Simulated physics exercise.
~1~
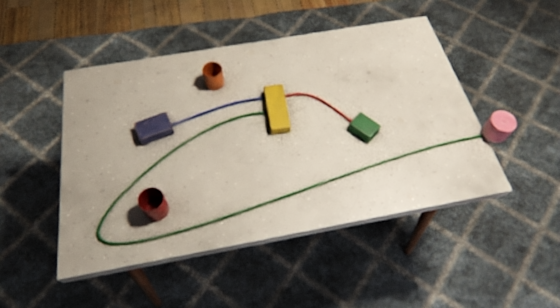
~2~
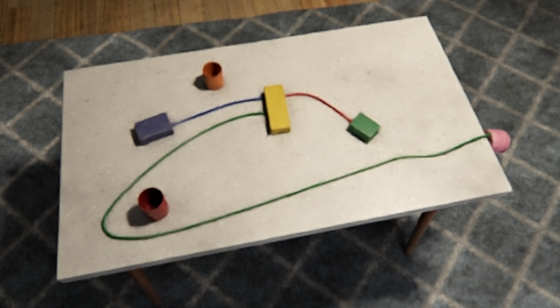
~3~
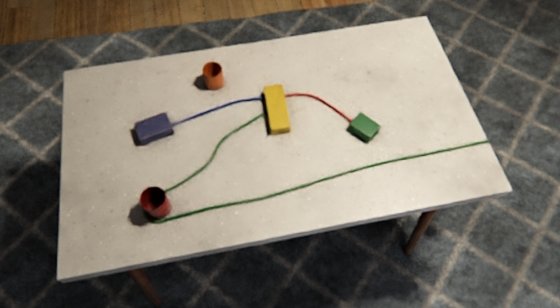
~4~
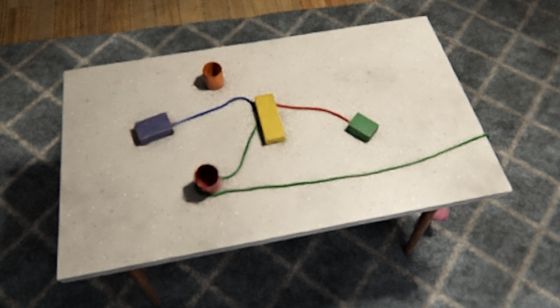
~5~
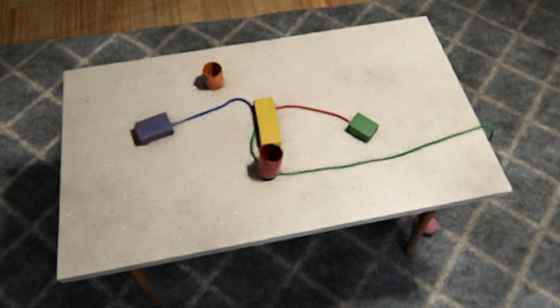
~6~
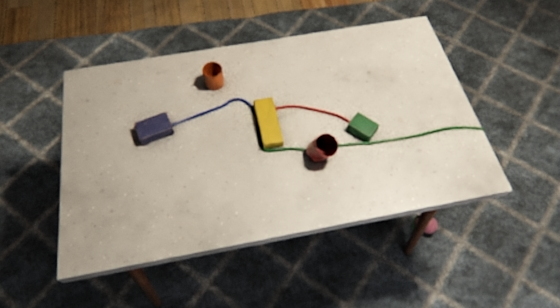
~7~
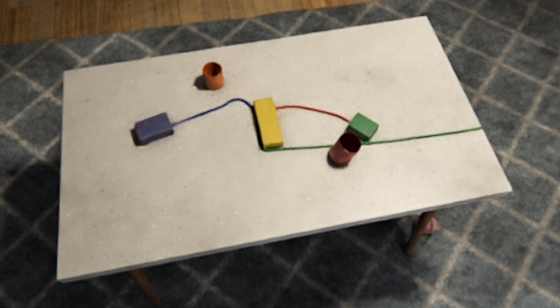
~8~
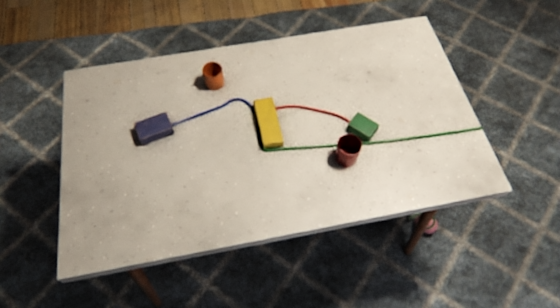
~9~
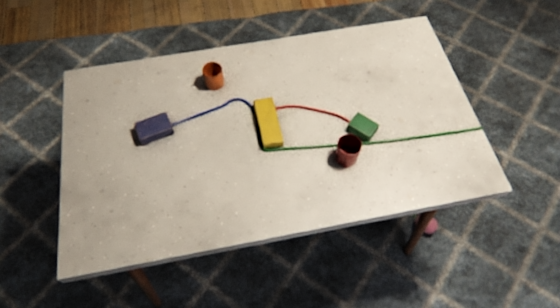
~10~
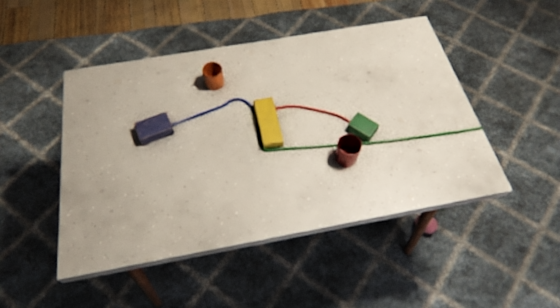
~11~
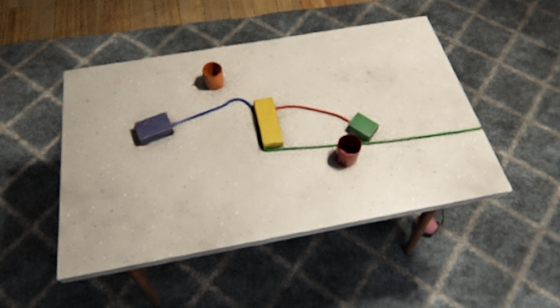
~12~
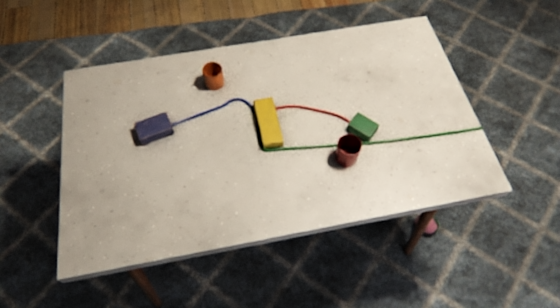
In the video, a pink cylinder drops off the right edge of a white table, drawing a looping green cable taut, which drags a red cup rightward and nudges a yellow block slightly; the cup stops beside a green block, while the blue block and orange cup stay put.
